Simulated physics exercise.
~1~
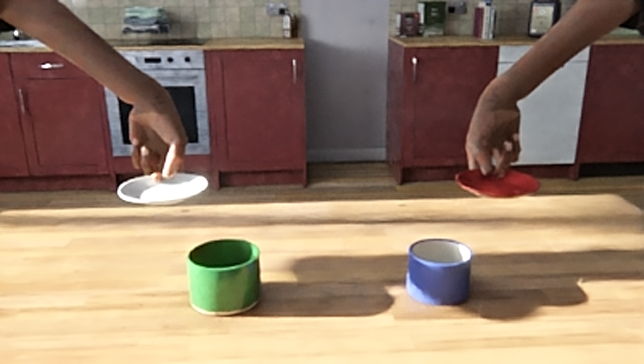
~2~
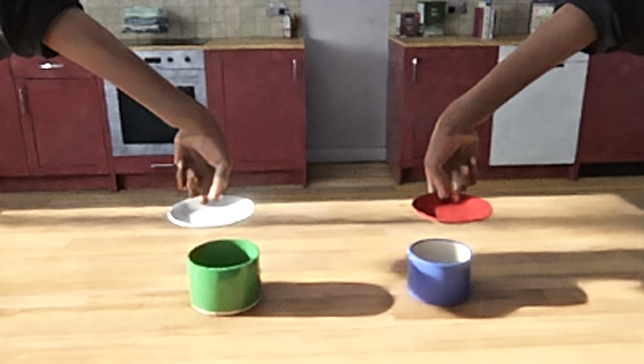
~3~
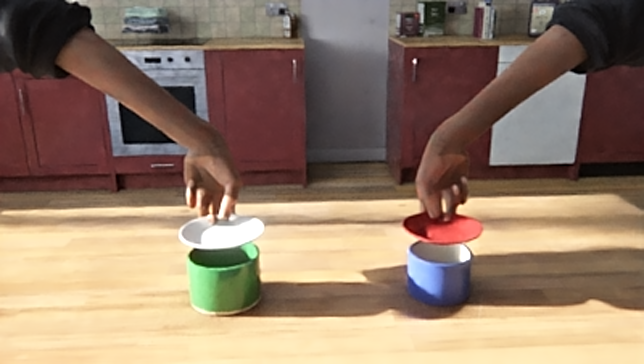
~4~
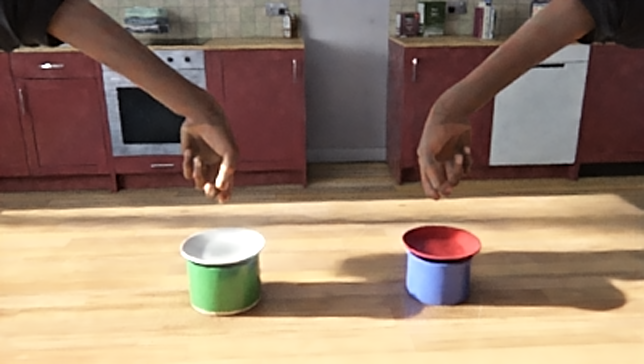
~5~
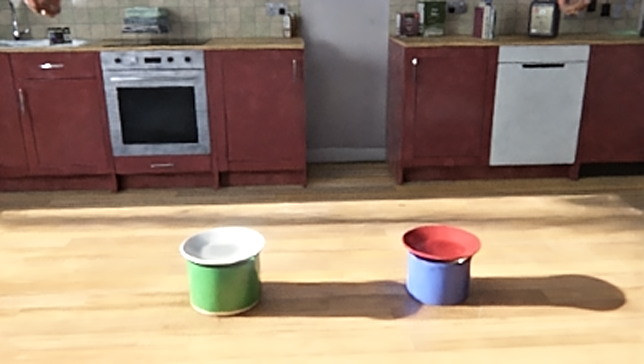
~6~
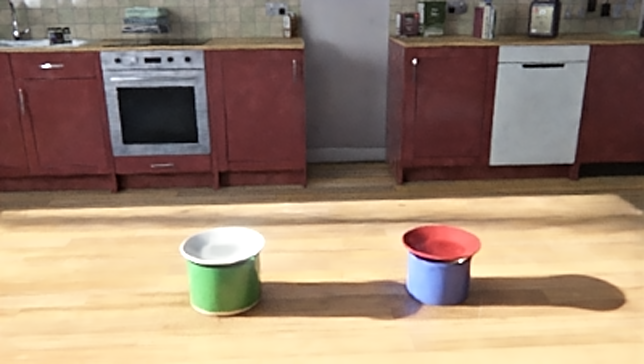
A white saucer and a red plate are lowered by two hands onto a green mug at left and a blue pot at right on a wooden surface; the hands let go and withdraw, and both discs stay resting on the rims, covering the openings.
